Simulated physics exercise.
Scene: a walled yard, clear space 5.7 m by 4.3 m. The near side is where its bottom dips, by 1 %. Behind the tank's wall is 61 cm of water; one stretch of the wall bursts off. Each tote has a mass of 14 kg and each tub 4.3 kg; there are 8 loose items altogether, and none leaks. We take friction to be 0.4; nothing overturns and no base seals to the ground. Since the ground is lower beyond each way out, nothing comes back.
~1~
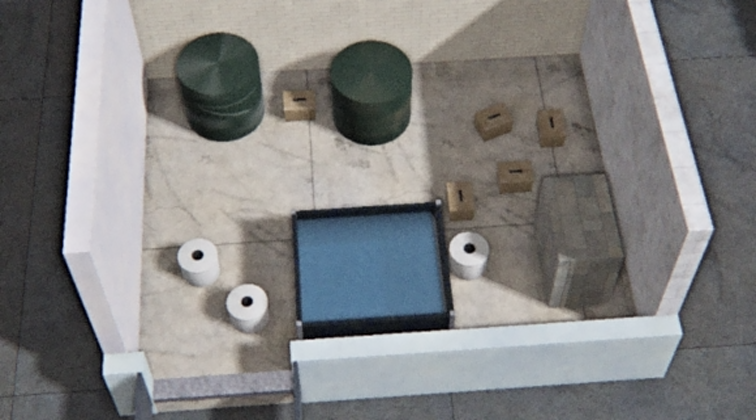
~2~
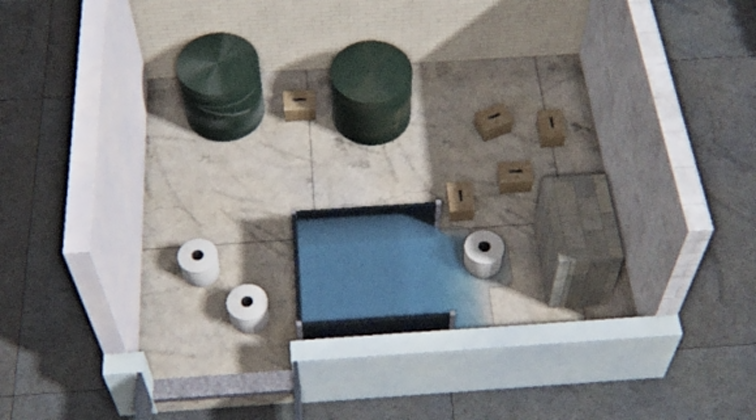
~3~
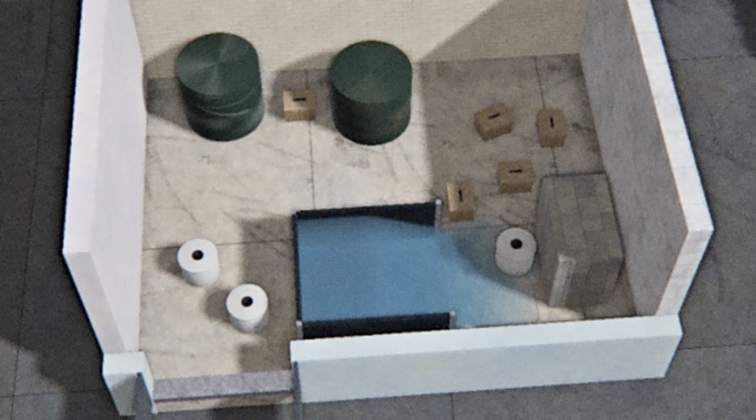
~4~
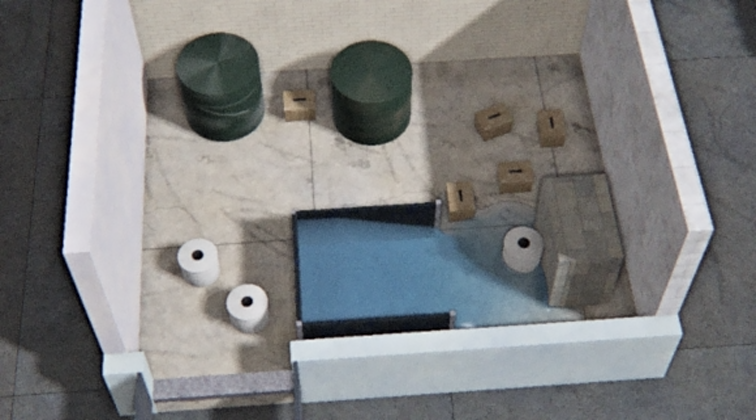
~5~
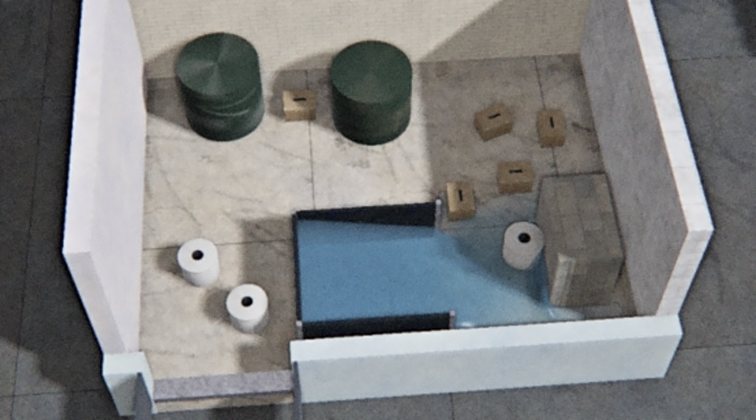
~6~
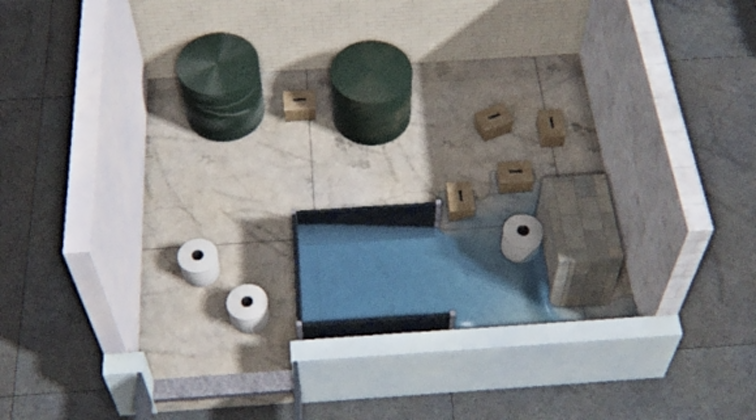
In this clip, blue water pours out of the right side of a dark-walled tank in a walled yard, pushing a white tub rightward toward a grey block, then spreads around it while the other loose items stay still.
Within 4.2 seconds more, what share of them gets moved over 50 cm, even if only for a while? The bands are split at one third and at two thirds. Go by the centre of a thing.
A middle portion gets shifted, a third or more but short of two thirds.
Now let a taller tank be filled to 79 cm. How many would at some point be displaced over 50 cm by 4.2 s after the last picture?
In that case 5 of them.
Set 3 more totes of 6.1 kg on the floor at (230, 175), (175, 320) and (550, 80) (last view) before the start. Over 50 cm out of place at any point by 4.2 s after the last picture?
Result, in sequence: Below the mark / below the mark / above the mark.
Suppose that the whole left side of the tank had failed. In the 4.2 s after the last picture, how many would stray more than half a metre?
The count would be 2.
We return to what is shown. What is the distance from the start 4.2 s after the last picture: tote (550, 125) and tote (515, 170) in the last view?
The first ends 120 centimetres from its start and the second 100 centimetres.
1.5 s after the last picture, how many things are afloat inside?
The count is 1.
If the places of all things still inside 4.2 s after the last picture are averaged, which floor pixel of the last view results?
They average out to somewhere around (379, 159).
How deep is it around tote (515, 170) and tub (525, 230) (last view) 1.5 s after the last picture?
Roughly 6 and 4 cm.
Then, 0.4 s after the last picture 1 of 8 are over 50 cm from their spots; 1 afloat.
Then, 1.5 s after the last picture 2 of 8 are over 50 cm from their spots; 1 afloat.
Then, 2.8 s after the last picture 4 of 8 are over 50 cm from their spots; 3 afloat.
Then, 4.2 s after the last picture 4 of 8 are over 50 cm from their spots, and 4 have been at some point; 4 afloat.
